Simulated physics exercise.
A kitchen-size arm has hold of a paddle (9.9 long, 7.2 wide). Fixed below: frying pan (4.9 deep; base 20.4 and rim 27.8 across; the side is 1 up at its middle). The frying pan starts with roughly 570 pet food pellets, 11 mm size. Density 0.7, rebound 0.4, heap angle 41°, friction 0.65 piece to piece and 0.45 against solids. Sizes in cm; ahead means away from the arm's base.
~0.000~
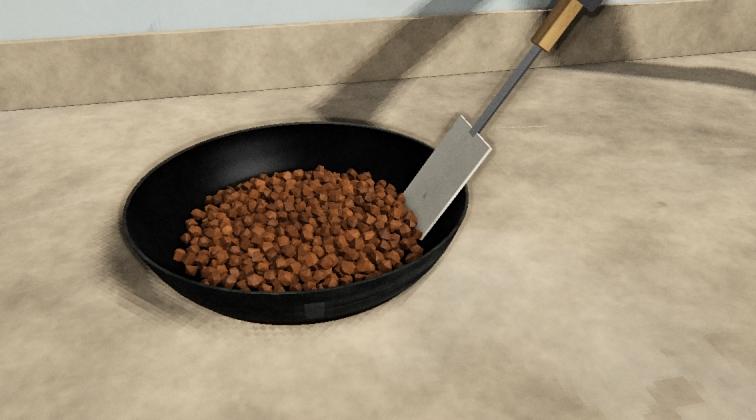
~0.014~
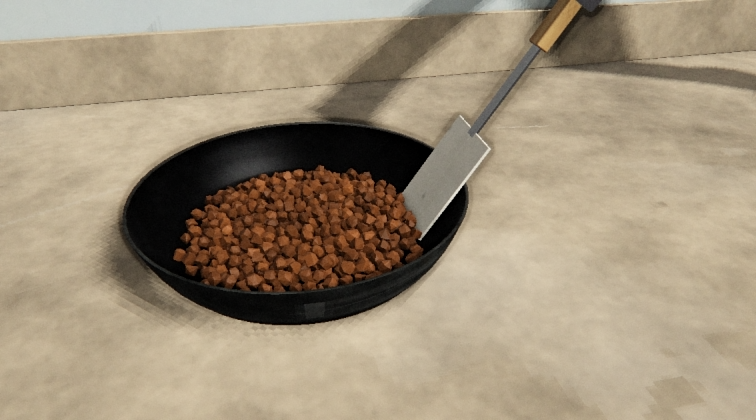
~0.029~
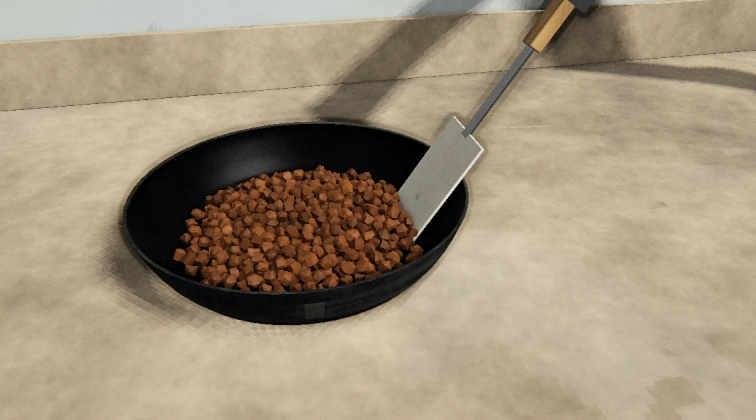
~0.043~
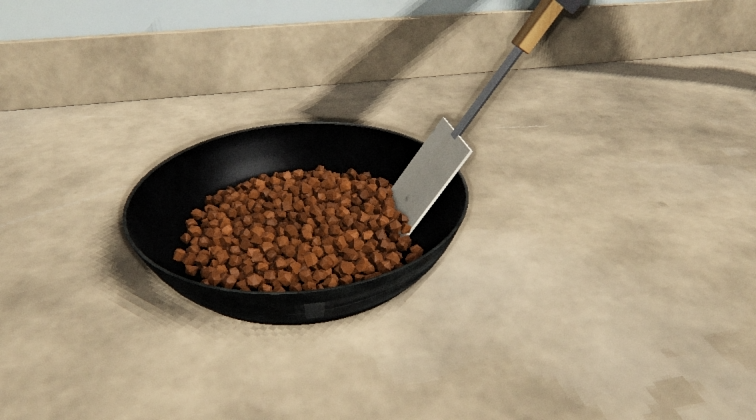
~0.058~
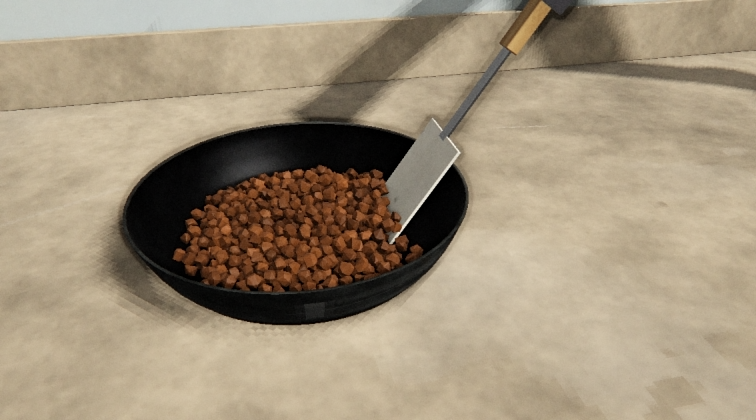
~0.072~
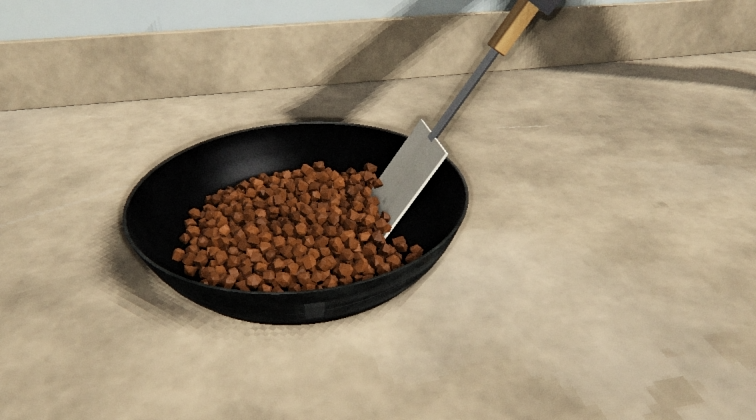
A flat metal paddle slid slowly a short way leftward into a heap of brown pet food pellets in a black frying pan, nudging the nearest ones, while the pan stayed still on the counter.
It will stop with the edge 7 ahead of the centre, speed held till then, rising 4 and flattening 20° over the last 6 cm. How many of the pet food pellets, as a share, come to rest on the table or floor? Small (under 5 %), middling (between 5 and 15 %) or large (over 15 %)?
Share on the table or floor: Small (under 5 %).
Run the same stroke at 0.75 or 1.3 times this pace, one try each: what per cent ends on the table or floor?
Some 0 and 10 per cent.
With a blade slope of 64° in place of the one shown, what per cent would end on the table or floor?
Then about 0 per cent.
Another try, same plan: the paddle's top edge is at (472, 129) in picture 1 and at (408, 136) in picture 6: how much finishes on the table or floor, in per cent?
About 15 per cent.
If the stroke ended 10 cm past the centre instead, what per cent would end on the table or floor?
In that case some 10 per cent.
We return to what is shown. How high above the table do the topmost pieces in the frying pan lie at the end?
About 6.0 cm.
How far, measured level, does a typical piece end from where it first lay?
About 3 cm.
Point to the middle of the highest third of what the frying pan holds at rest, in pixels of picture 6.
Near (190, 221).
After 0.14 s, sloping 55°, highest piece 5 above the table; 566 in the frying pan.
After 0.20 s, sloping 47°, highest piece 5 above the table; 566 in the frying pan.
After 0.43 s, sloping 35°, highest piece 6 above the table; 559 in the frying pan, 6 on the table or floor, 1 on the blade or in flight.
After 1.48 s, sloping 35°, highest piece 6 above the table; 559 in the frying pan, 7 on the table or floor.
At rest, 559 in the frying pan, 7 on the table or floor. That is 1 % on the table or floor.
